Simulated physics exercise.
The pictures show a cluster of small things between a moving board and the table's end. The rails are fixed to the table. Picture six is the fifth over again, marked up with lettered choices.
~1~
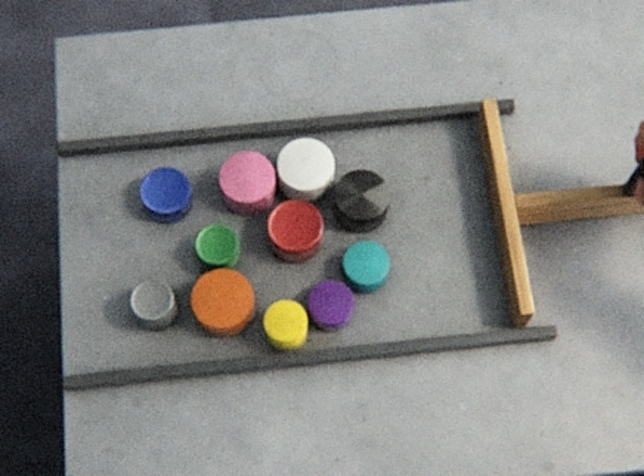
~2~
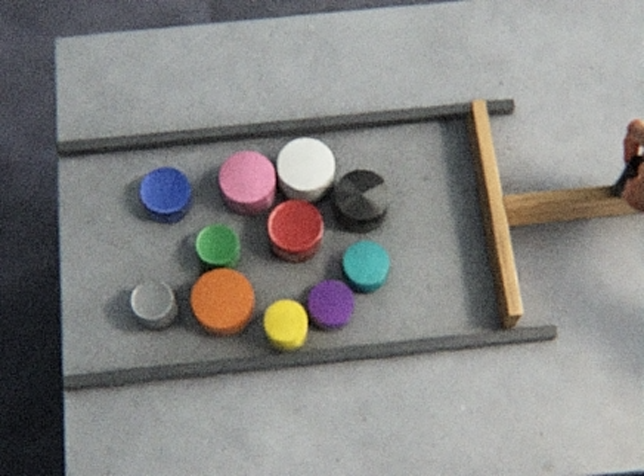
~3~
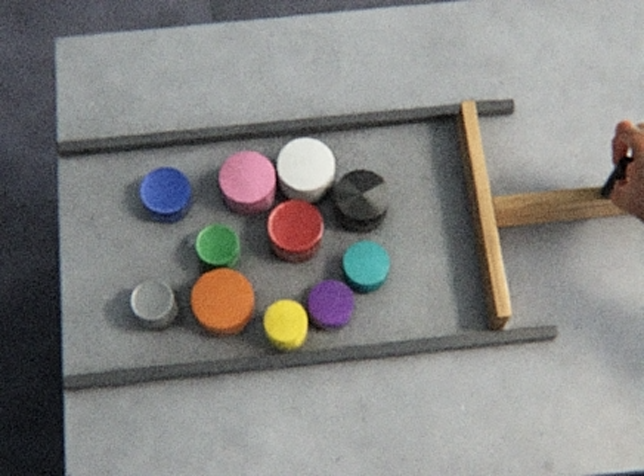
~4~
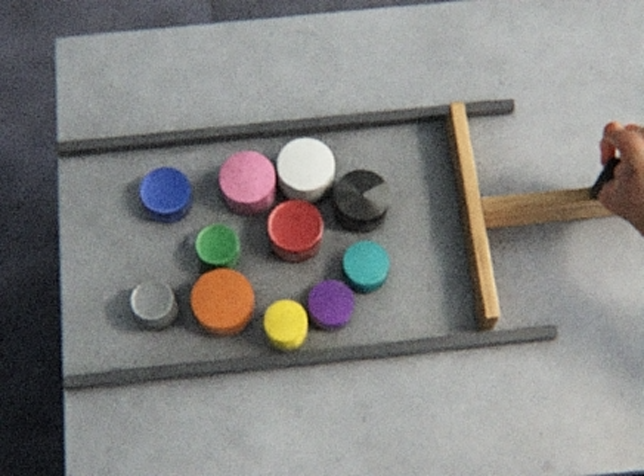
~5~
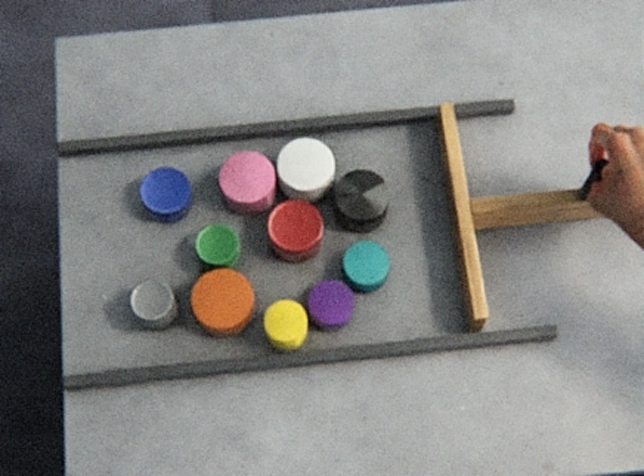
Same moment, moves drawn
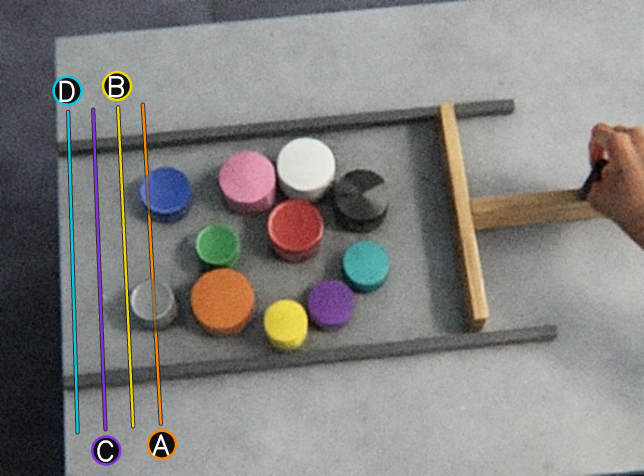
A pale grey tabletop with two dark rails running across it is seen from above by a still camera. Between the rails sit round containers: blue, pink and white along the top, black to their right, green and red in the middle, turquoise at right, and grey, orange, yellow and purple below. From the right, a hand slides a wooden board by its handle slowly leftward, while the containers stay still.
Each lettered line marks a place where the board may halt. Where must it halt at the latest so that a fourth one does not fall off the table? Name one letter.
Line A.
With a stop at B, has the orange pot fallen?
Yes.
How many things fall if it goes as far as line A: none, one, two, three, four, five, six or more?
By then, three.
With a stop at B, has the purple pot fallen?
No.
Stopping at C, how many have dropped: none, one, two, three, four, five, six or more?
By then, six or more.
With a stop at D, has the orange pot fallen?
Yes.
On the marked copy, A at (151, 256); B at (125, 258); C at (99, 261); D at (73, 263).
With A. Early on, board (350, 218); yellow pot (281, 331); white tin (290, 156).
Further on, board (238, 229); grey jar (94, 312); blue tub (100, 204).
At the end, board (151, 238); green jar over the edge; grey jar over the edge; three fallen.
As for the rest, B drops six; C drops seven; D drops eleven.
